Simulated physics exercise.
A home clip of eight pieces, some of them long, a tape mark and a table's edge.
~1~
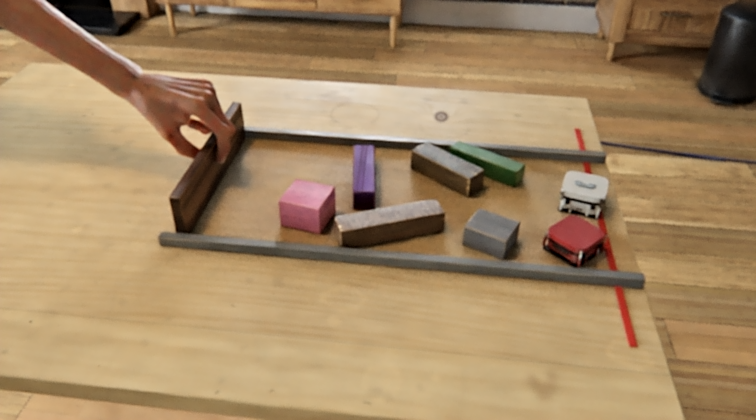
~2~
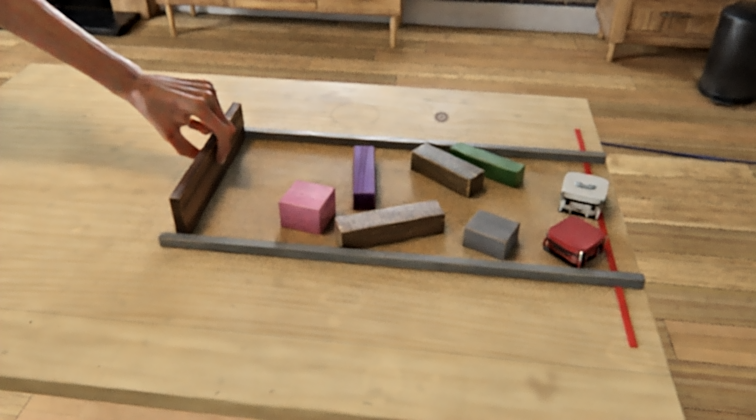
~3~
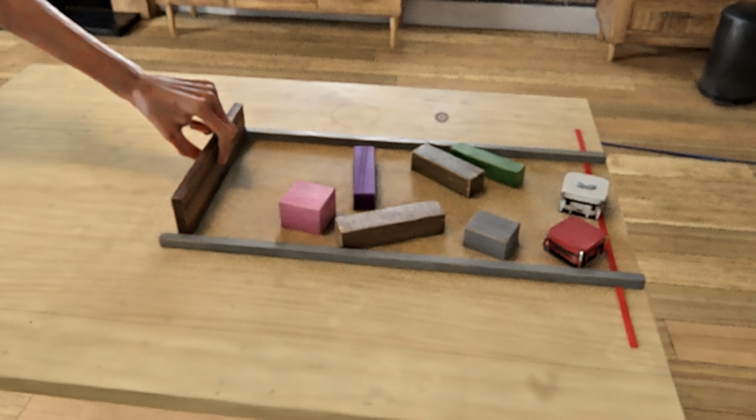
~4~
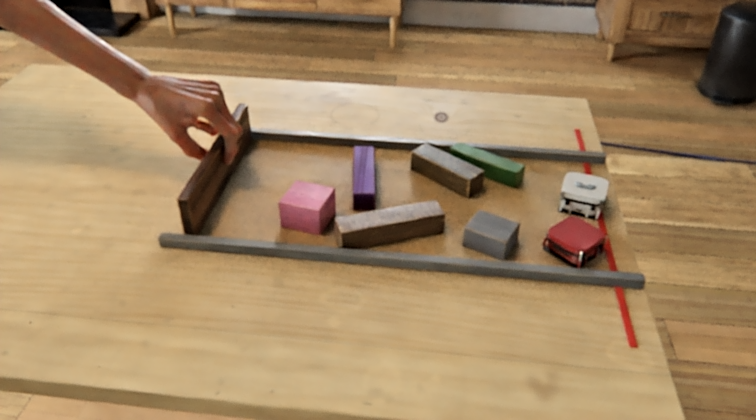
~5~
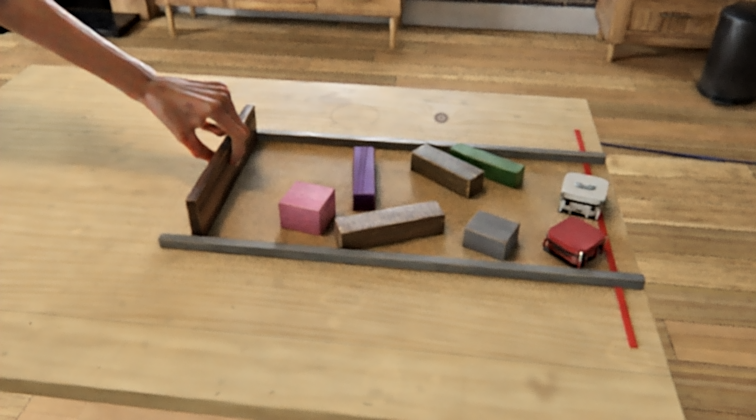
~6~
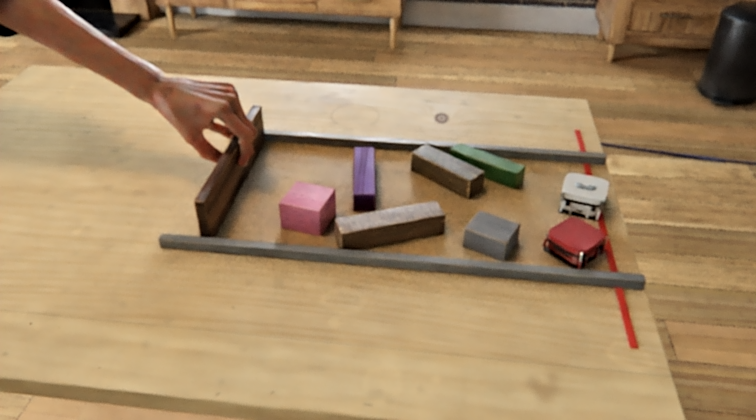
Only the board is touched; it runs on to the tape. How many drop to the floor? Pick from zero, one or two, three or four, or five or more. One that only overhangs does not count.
Here the number that fall off is five or more.
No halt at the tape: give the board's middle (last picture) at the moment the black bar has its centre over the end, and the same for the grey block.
About (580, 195), and (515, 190) for the other.
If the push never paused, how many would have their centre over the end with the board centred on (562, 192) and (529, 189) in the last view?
Place by place, 4 and 2.
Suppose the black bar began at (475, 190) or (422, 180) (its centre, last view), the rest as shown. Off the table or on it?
Place by place, it is lost; falls.
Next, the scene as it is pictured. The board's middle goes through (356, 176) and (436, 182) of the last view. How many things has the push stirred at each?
3 and 7.
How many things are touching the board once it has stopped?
1 of them.
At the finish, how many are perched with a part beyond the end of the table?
1 of them.
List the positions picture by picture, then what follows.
The first frame shows white case (583, 195); red case (574, 242); grey block (491, 233); board (212, 164); tape (599, 214).
The second frame shows red case (574, 242); green bar (486, 164).
The third frame shows grey block (491, 235); black bar (447, 170).
The fourth frame shows white case (583, 196); board (219, 165).
The fifth frame shows red case (574, 243); purple stick (364, 177).
The sixth frame shows white case (583, 197); red case (575, 243); grey block (491, 235); board (234, 167); tape (600, 215).
A little later, none off yet; white case at rest near (583, 197); red case at rest near (575, 243); grey block at rest near (491, 235).
Next, none off yet; white case at rest near (583, 197); red case shifted about its own width near (626, 250); grey block shifted well along near (578, 246).
Later still, two off so far; white case shifted about its own width near (631, 211); red case fallen; grey block dropping near (650, 342).
When it is over, the number that fall off is five or more; down, purple stick, brown bar, black bar, green bar, grey block, red case and white case.
